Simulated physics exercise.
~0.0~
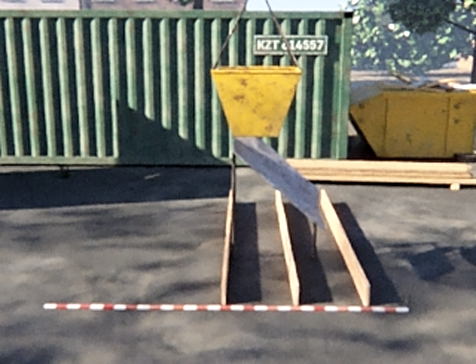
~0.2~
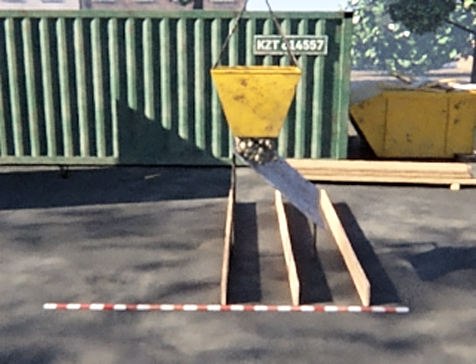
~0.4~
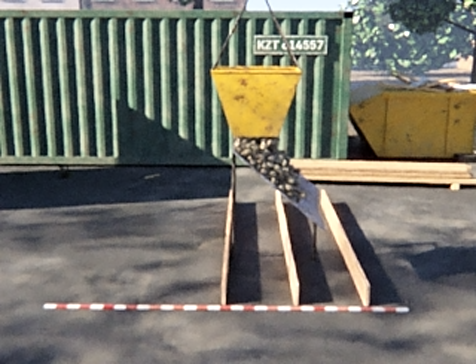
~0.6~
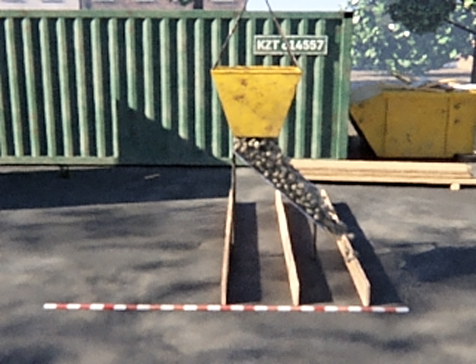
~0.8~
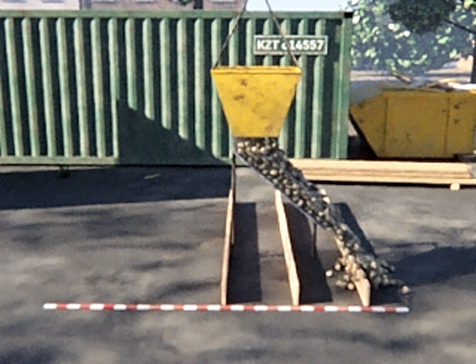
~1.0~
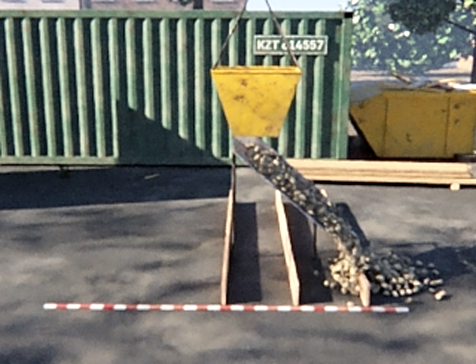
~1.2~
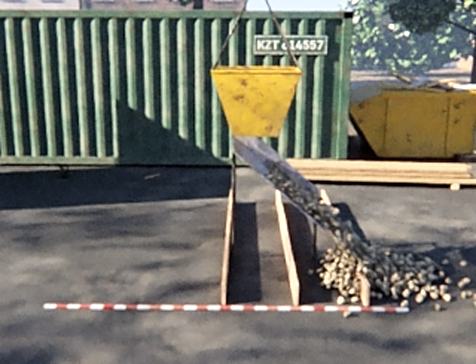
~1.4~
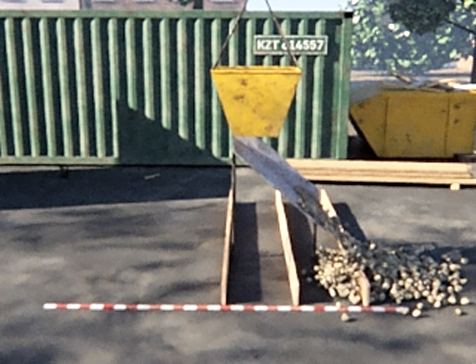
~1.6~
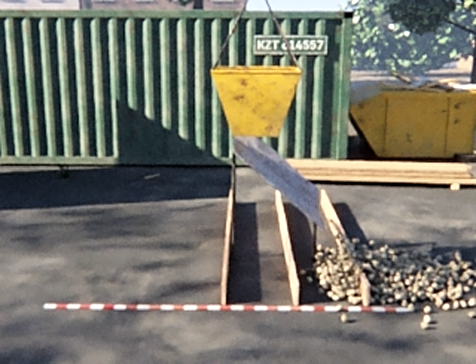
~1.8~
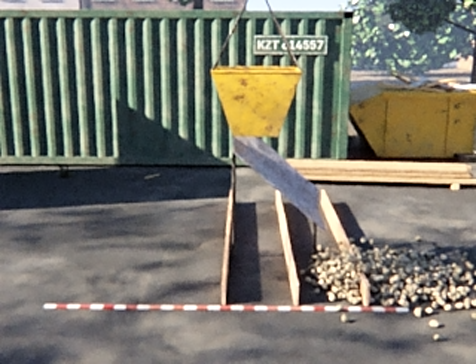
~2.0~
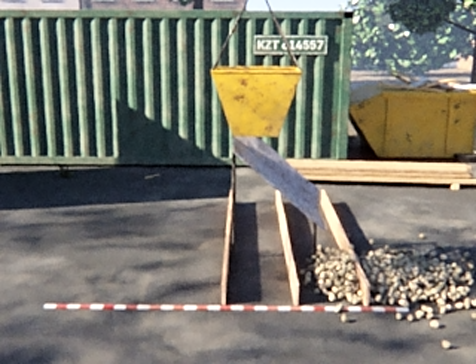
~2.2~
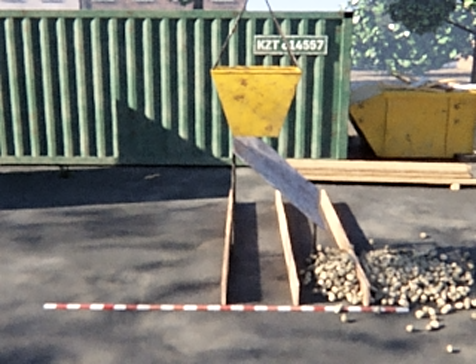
On a paved yard, stones slide from a yellow skip and settle toward the right.
